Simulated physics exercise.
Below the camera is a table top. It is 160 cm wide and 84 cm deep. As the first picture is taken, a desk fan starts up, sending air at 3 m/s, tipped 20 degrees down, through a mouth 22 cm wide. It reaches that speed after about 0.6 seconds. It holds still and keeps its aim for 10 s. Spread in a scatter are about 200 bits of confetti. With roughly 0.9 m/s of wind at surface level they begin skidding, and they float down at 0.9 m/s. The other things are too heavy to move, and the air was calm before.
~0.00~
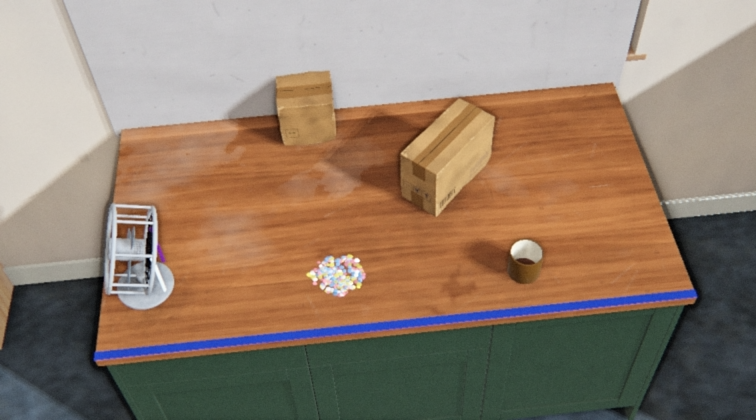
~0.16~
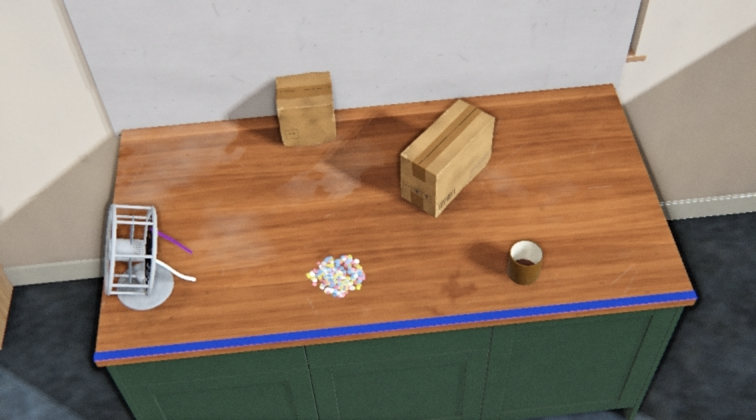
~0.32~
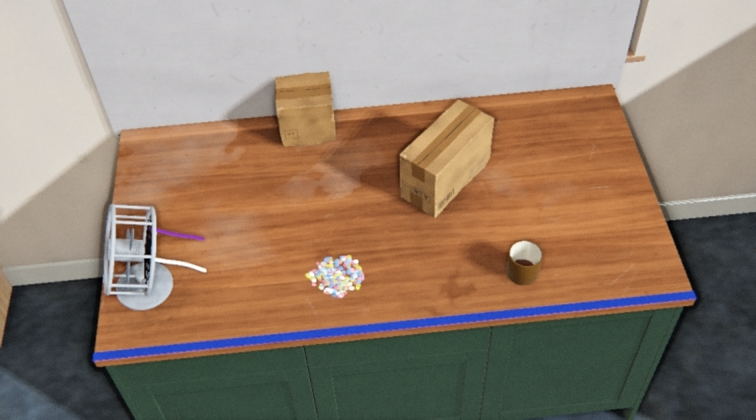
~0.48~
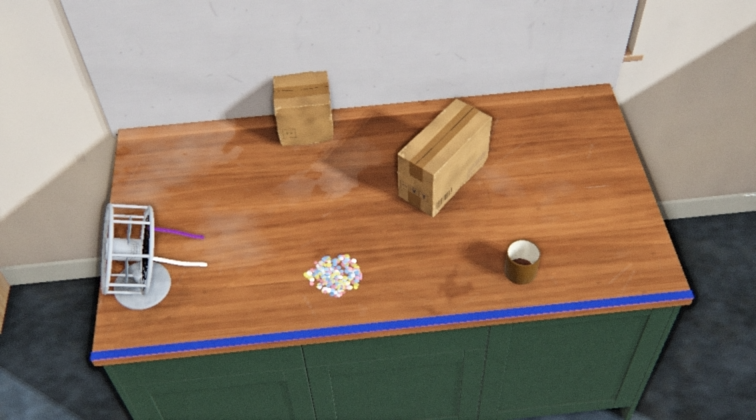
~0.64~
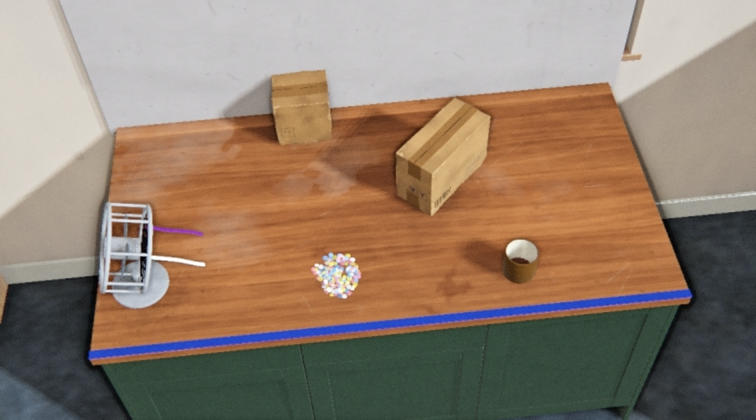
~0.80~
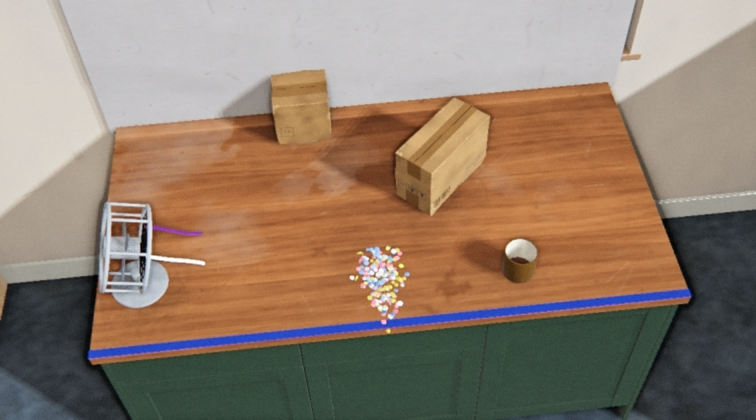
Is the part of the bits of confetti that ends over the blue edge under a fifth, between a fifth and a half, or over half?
It is over fifty percent.
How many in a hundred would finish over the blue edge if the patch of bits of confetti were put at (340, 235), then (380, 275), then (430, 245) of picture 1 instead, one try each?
Try by try: About 0 per cent, 90 per cent and 3 per cent.
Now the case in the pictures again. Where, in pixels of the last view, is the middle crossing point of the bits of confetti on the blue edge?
The middle of the crossings lies near (486, 318) in the last picture.
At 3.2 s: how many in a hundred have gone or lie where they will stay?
The share is roughly 100 %.
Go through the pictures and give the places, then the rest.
In the first picture, the middle of the bits of confetti is near (336, 276), none has stirred yet and the mouth of the desk fan is at (130, 250).
In the second picture, the middle of the bits of confetti is near (336, 276), none has stirred yet and the blue edge is centred on (399, 330).
In the third picture, the middle of the bits of confetti is near (335, 277), none has stirred yet, the top of a box is at (448, 136) and the top of a mug is at (526, 253).
In the fourth picture, the middle of the bits of confetti is near (333, 276) and none has stirred yet.
In the fifth picture, the middle of the bits of confetti is near (336, 274), the farthest in sight from the desk fan is at (358, 277) and about 20 % have left their places.
In the sixth picture, the middle of the bits of confetti is near (382, 279), the farthest in sight from the desk fan is at (407, 274) and all have left their places.
After 2.0 s the count stands so, 75 % are over the blue edge.
After 3.2 s the count stands so, 76 % are over the blue edge.
After 5.5 s the count stands so, 78 % are over the blue edge.
After 10.0 s, at the end, 78 % are over the blue edge.
